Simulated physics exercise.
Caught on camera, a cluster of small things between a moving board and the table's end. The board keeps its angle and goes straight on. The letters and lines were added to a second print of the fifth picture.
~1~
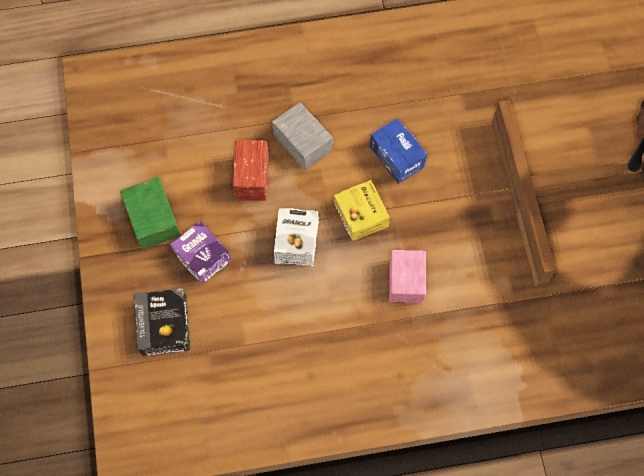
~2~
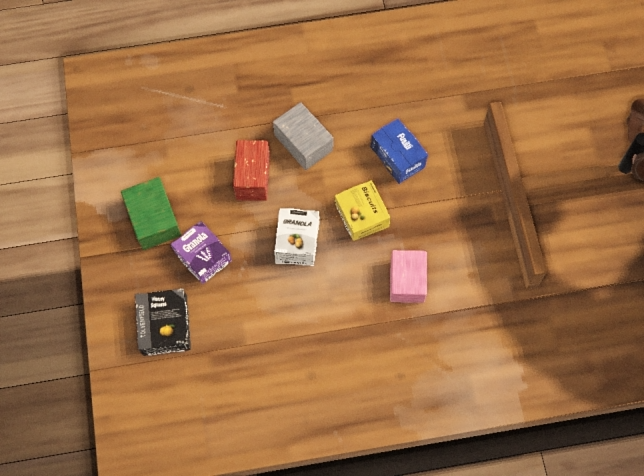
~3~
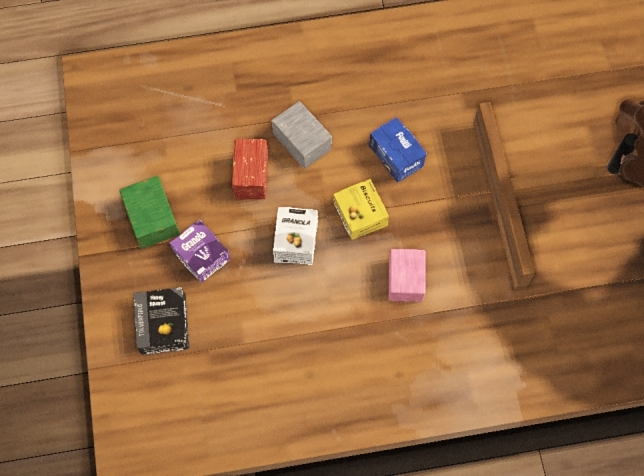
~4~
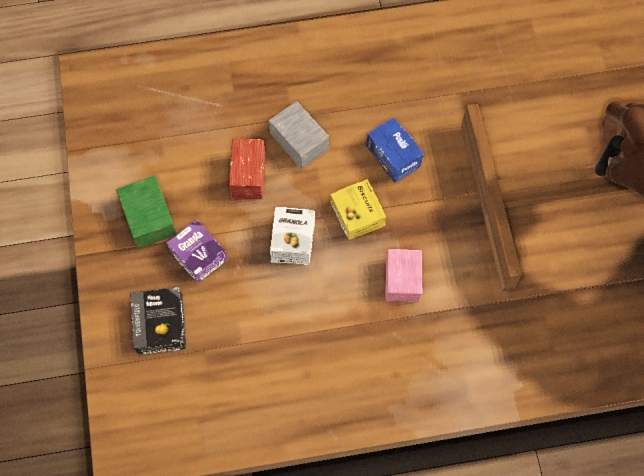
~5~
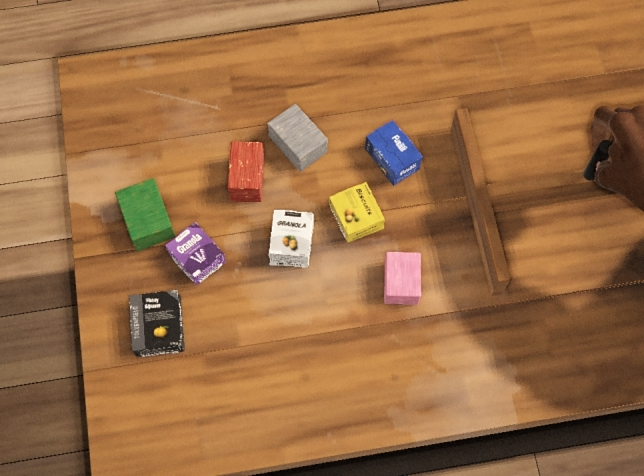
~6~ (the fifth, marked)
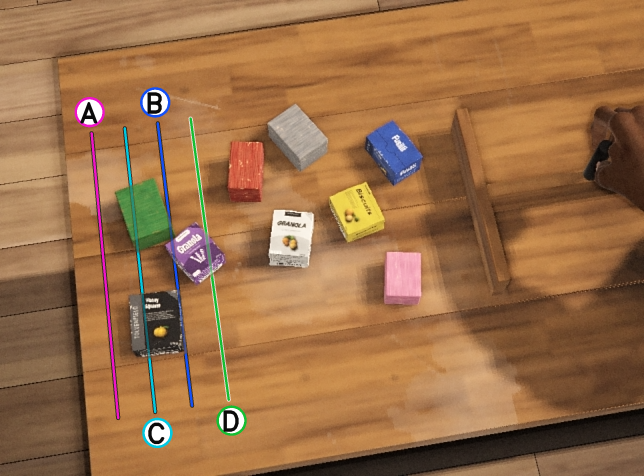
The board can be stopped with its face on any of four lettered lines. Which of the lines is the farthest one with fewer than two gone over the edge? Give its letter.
The farthest such stop is B.
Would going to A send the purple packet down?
Yes.
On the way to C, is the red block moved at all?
Yes.
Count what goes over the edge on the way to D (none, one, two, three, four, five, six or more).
By then, none.
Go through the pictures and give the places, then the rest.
In the first picture, green block (150, 213); blue packet (398, 150); black packet (162, 323).
In the second picture, board (517, 185); grey block (303, 136).
In the third picture, board (506, 185); purple packet (200, 251).
In the fourth picture, board (493, 187); red block (248, 170).
In the fifth picture, board (482, 191); green block (145, 215); blue packet (393, 152); black packet (157, 324).
On the marked copy, A at (104, 268); B at (174, 257); C at (139, 262); D at (209, 251).
With B. Early on, board (372, 208); grey block (289, 139); pink block (360, 286).
Further on, board (262, 226); purple packet (155, 262); white packet (197, 260).
At the end, board (174, 239); purple packet over the edge; green block (78, 228); one fallen.
As for the rest, A drops five; C drops two; D is within the limit but short.
